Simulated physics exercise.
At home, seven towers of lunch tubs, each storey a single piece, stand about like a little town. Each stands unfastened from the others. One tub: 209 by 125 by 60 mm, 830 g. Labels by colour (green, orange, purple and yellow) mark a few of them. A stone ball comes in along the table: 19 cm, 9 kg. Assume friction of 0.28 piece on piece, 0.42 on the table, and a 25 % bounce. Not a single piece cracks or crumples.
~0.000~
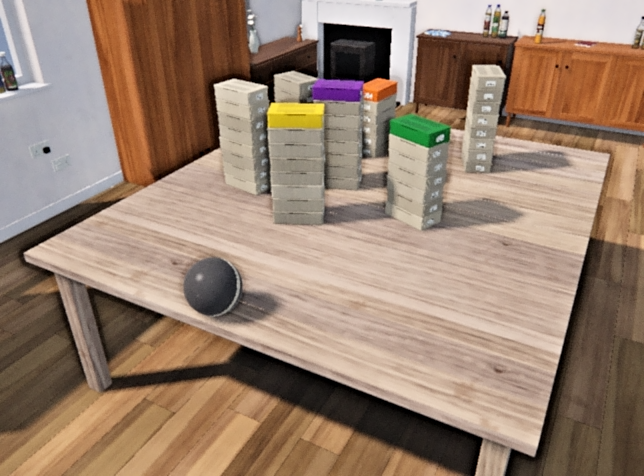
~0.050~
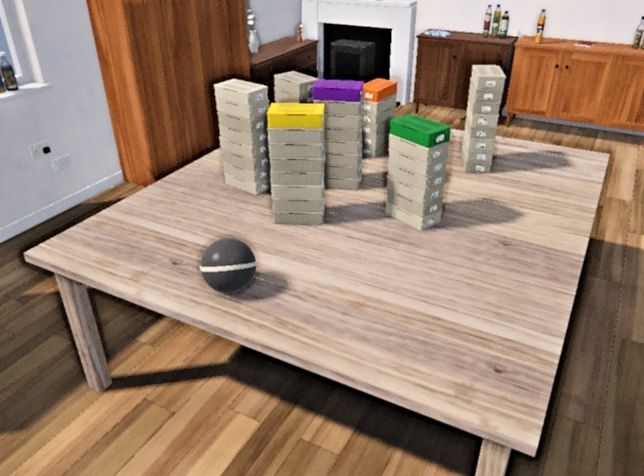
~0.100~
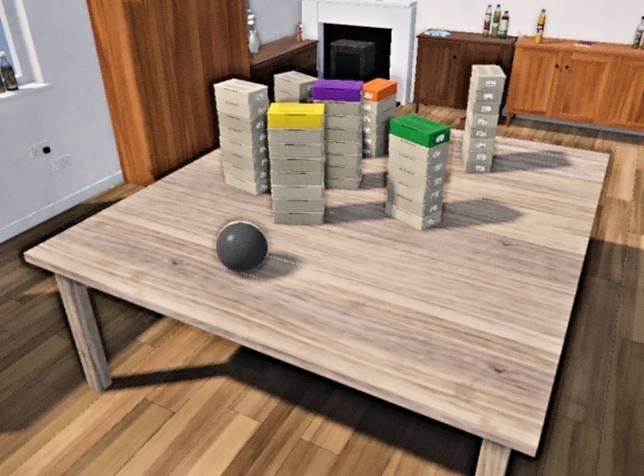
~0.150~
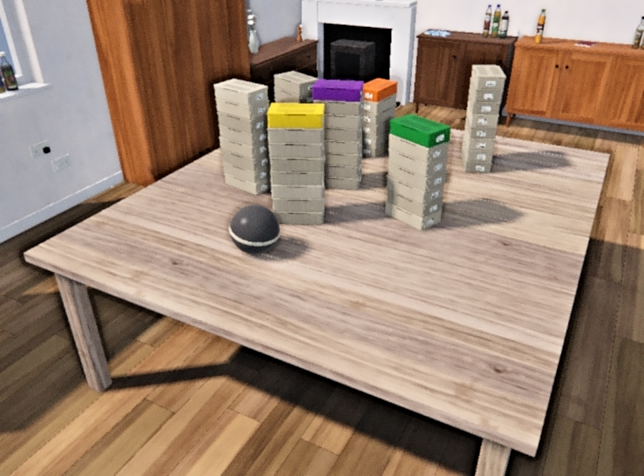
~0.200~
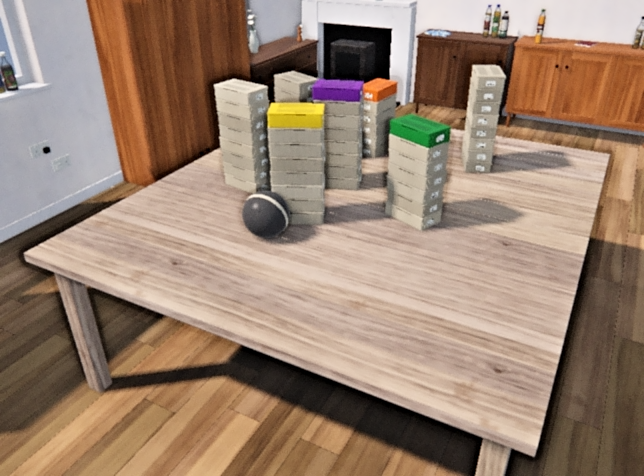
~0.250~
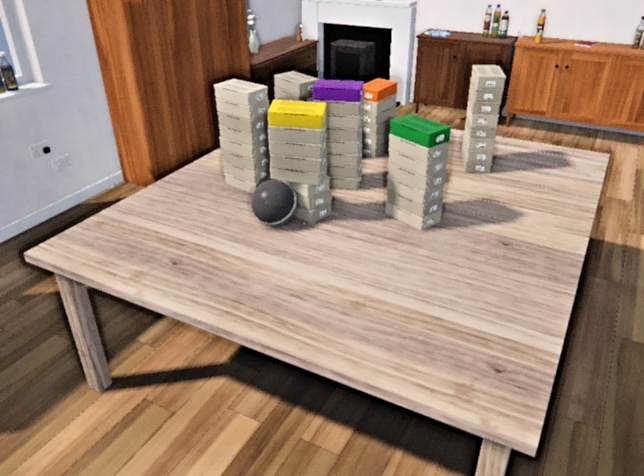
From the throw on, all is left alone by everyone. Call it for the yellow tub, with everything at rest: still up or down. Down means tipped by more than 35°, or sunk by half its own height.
Falls.
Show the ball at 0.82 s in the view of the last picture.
Roughly (329, 135).
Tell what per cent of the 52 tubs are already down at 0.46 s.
By then, 10 per cent.
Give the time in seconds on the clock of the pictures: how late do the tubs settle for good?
Near 2.0 s.
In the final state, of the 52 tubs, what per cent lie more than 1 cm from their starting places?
50 per cent.
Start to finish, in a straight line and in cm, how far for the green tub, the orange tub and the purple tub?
Green 0, orange 0, purple 2.
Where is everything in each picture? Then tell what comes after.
In the first picture (pixels give the middle of a visible side), ball (213, 287) 48 cm from contact, 2.5 m/s; yellow tub (295, 121); purple tub (336, 95); green tub (408, 134); none has stirred.
The second picture shows ball (229, 266) 36 cm from contact, 2.5 m/s; yellow tub (295, 121).
The third picture shows ball (242, 247) 23 cm from contact, 2.5 m/s; yellow tub (295, 121).
The fourth picture shows ball (255, 230) 10 cm from contact, 2.5 m/s; yellow tub (295, 121).
The fifth picture shows ball (266, 214) after contact, 2.3 m/s; yellow tub (295, 121).
The sixth picture shows ball (274, 203) after contact, 2.0 m/s; yellow tub (295, 121) 4° from how it stood; purple tub (336, 95); orange tub (378, 84); movement in 8 of them.
After 0.46 s, ball still moving; 5 of the 52 tubs down; yellow tub 54° from how it stood, 9 cm lower; purple tub 11 mm from its place.
After 0.82 s, ball still moving; 9 of the 52 tubs down; yellow tub upside down; purple tub 30 mm from its place.
In the end (2.2 s), ball rolling away; 11 of the 52 tubs down; yellow tub upside down; purple tub 30 mm from its place; orange tub unmoved. From the last view, middles, yellow tub near (227, 270), purple tub near (342, 89).
